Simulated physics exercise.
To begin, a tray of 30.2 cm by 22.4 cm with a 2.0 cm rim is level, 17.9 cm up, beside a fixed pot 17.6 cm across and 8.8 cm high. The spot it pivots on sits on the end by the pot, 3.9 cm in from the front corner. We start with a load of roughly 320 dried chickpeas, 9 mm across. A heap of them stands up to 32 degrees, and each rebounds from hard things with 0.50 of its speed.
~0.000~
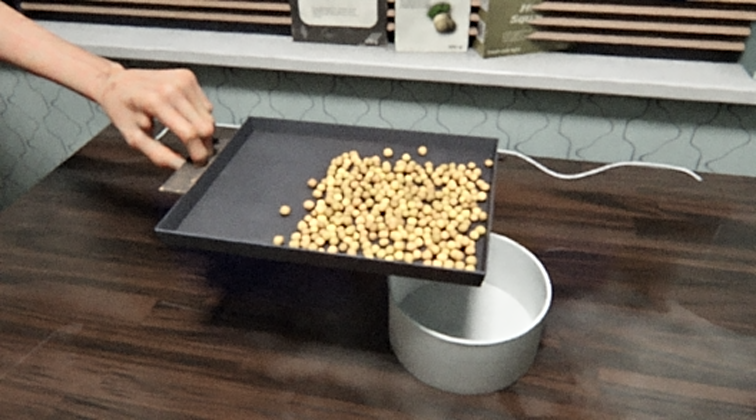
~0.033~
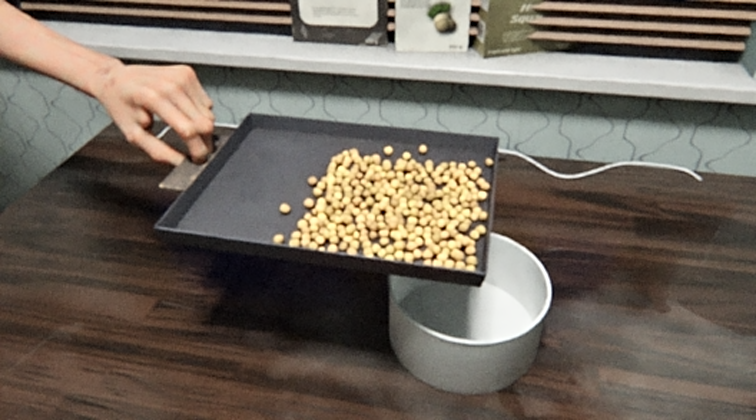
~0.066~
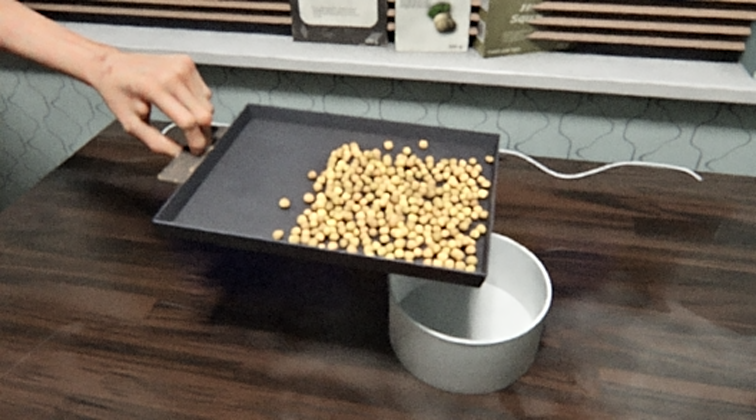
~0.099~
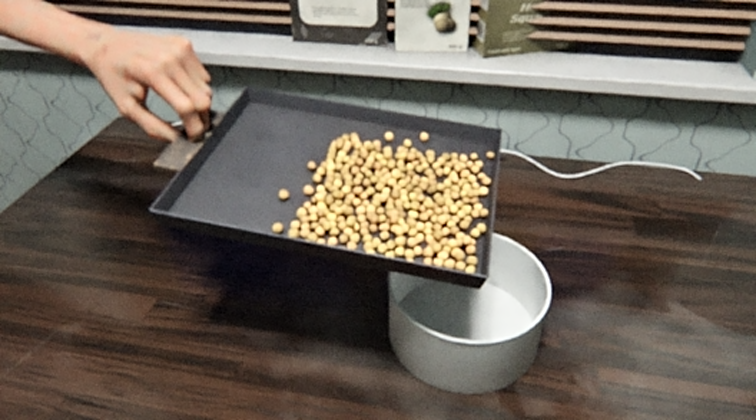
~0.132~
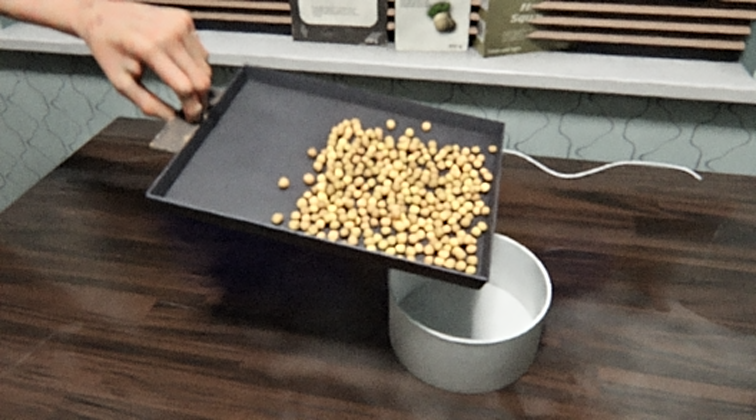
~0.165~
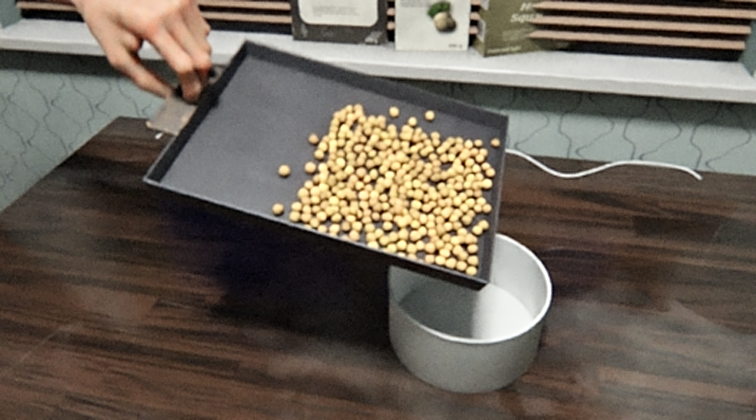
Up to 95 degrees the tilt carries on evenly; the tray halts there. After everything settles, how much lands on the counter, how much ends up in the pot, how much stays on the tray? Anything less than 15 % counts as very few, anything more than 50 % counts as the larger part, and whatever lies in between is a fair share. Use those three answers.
Counter: The larger part. Pot: Very few. Left on the tray: Very few.
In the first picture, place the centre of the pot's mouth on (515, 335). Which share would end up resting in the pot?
About 80 per cent.
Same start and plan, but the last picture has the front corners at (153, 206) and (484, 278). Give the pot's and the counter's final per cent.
In the pot: 0 per cent; on the counter: 100 per cent.
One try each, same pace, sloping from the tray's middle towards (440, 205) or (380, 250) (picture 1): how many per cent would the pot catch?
First try: Around 40 percent; second try: Around 0 percent.
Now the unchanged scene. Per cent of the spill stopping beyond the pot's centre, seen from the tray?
Near 90 in a hundred.
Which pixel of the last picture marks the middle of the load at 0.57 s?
By then the middle of the load sits around (482, 185).
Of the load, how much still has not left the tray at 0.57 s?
Around 100 percent.
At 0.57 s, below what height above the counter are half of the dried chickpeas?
Some 26 cm.
After 0.41 s, tilt 57 degrees; the tray holds 100 %, the pot 0 %.
After 0.57 s, tilt 83 degrees; the tray holds 100 %, the pot 0 %.
Then, at 0.86 s, tilt 95 degrees; the tray holds 10 %, the pot 0 %.
By 2.0 s all is still; counter 100 %, pot 0 %, tray 0 %.
